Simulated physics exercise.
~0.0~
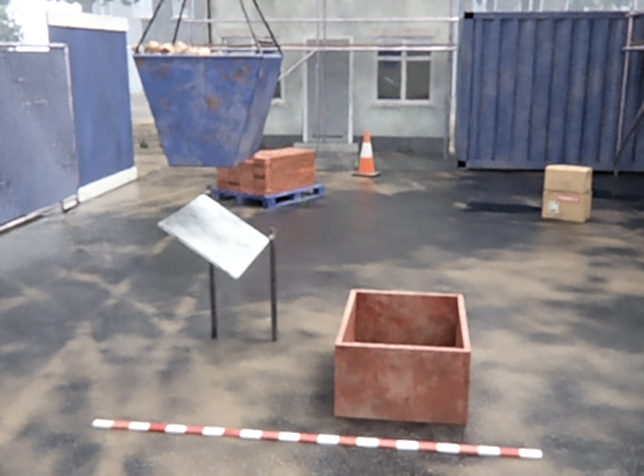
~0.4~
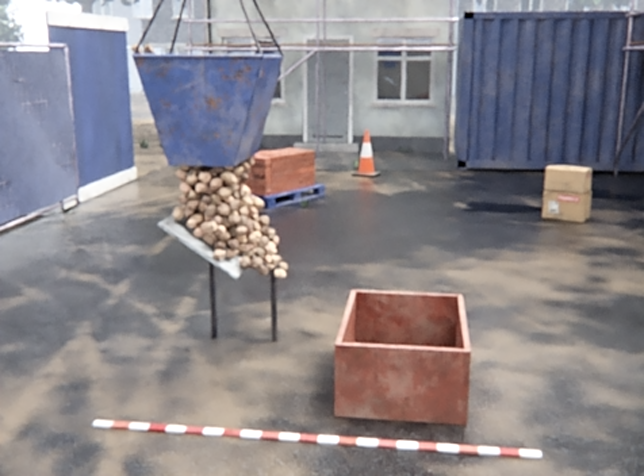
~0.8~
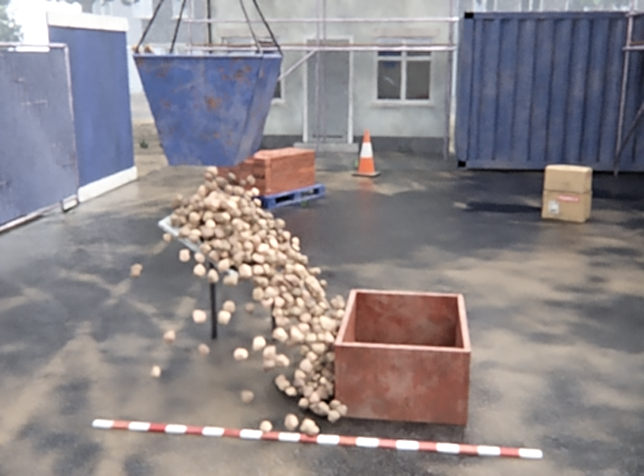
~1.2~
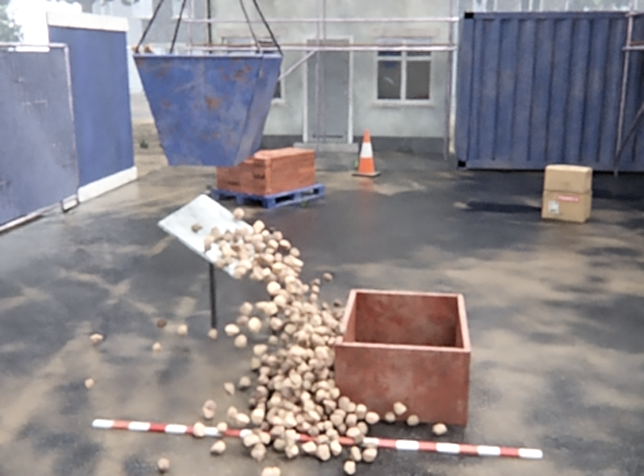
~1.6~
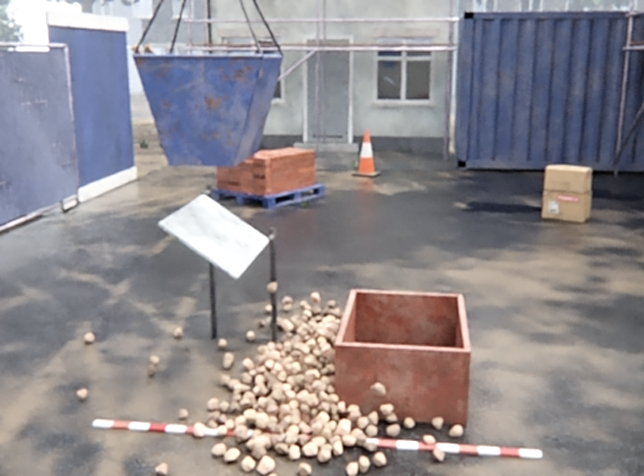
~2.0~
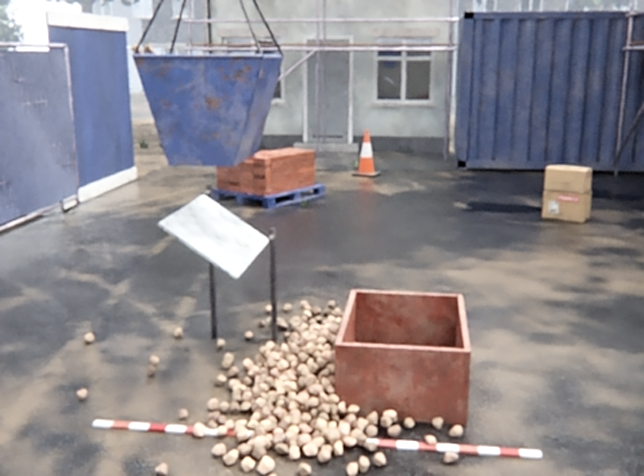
To begin with, a rusty blue hopper full of pale, rounded-looking lumps hangs still above a tilted metal plate on thin legs, with an open reddish box below to the right. The lumps pour from the bottom of the hopper and heap up on the plate. They then slide off toward the lower right, some spilling over the near side, and drop short of the box. As the plate clears, the load piles against the box's left side and spreads over the red and white staff. Finally the heap rests outside, a few stray lumps scattered around, and the box appears empty.
